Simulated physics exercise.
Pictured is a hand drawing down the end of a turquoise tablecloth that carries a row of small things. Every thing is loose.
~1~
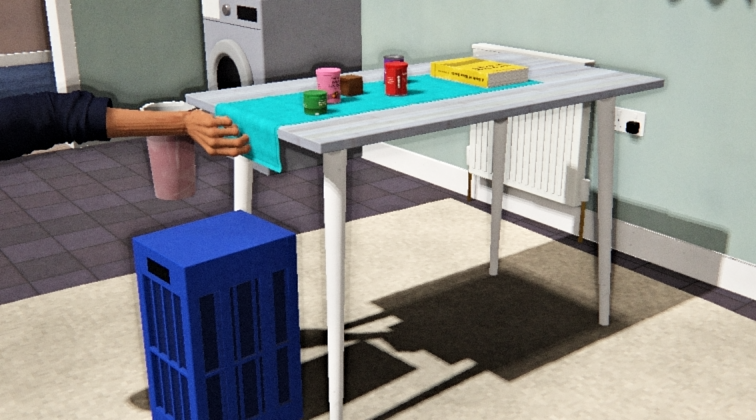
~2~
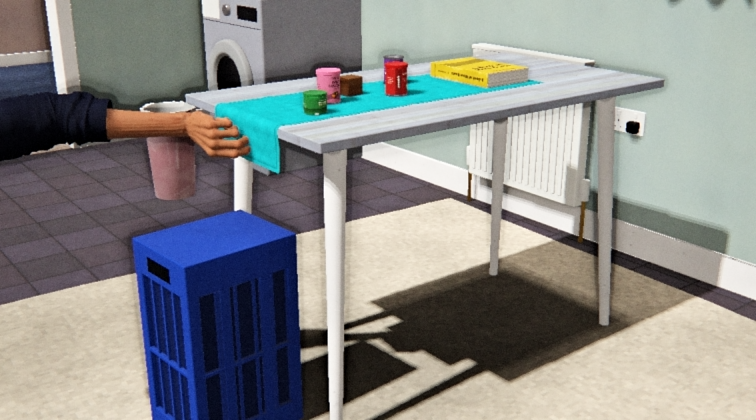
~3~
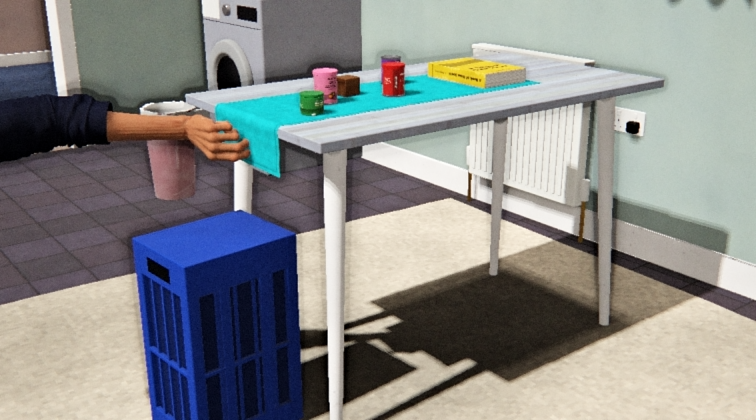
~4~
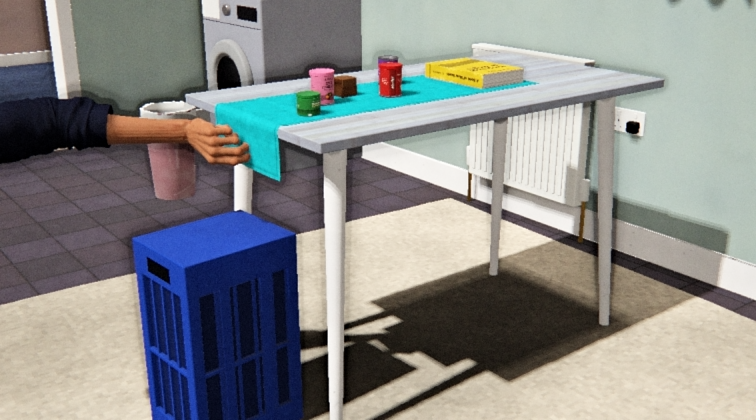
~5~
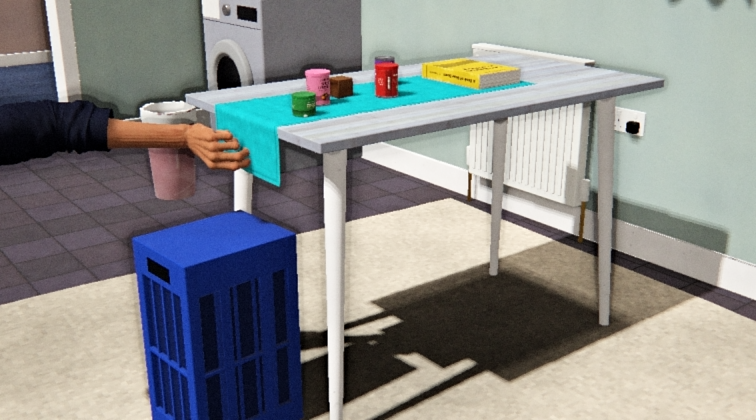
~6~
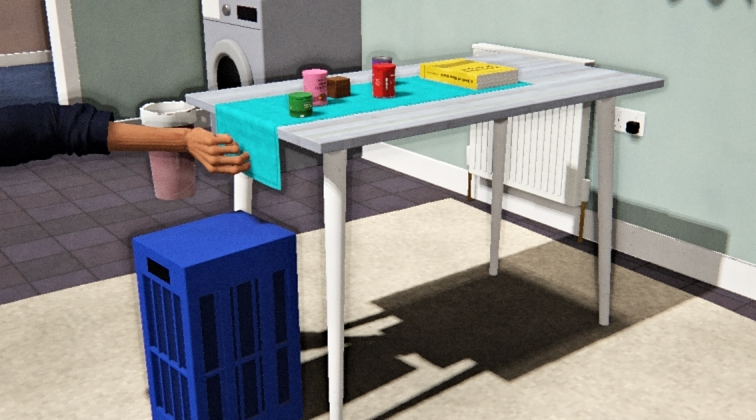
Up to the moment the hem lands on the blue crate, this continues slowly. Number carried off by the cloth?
One.
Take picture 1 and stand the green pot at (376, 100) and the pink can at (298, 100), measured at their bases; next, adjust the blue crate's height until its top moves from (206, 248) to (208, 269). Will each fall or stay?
As for the green pot, it stays in place; as for the pink can, it leaves the top.
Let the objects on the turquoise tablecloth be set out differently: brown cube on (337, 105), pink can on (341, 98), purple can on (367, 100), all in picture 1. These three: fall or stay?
Short version: Brown cube stays, pink can stays, purple can stays.
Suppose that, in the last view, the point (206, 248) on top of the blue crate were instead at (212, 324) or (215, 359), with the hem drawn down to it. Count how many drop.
Then 3 and 4.
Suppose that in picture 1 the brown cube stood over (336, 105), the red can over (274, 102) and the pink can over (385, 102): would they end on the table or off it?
In the end the brown cube is still on top, the red can is no longer on top, and the pink can is still on top.
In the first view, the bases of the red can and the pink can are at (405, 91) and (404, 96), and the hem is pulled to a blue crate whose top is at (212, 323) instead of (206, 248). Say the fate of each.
Result - the red can stays put, and the pink can stays put.
Soon after, hem near (248, 201); all still up.
Then, hem on the crate; green pot gone.
At rest, hem on the crate; green pot gone. The answer is one.
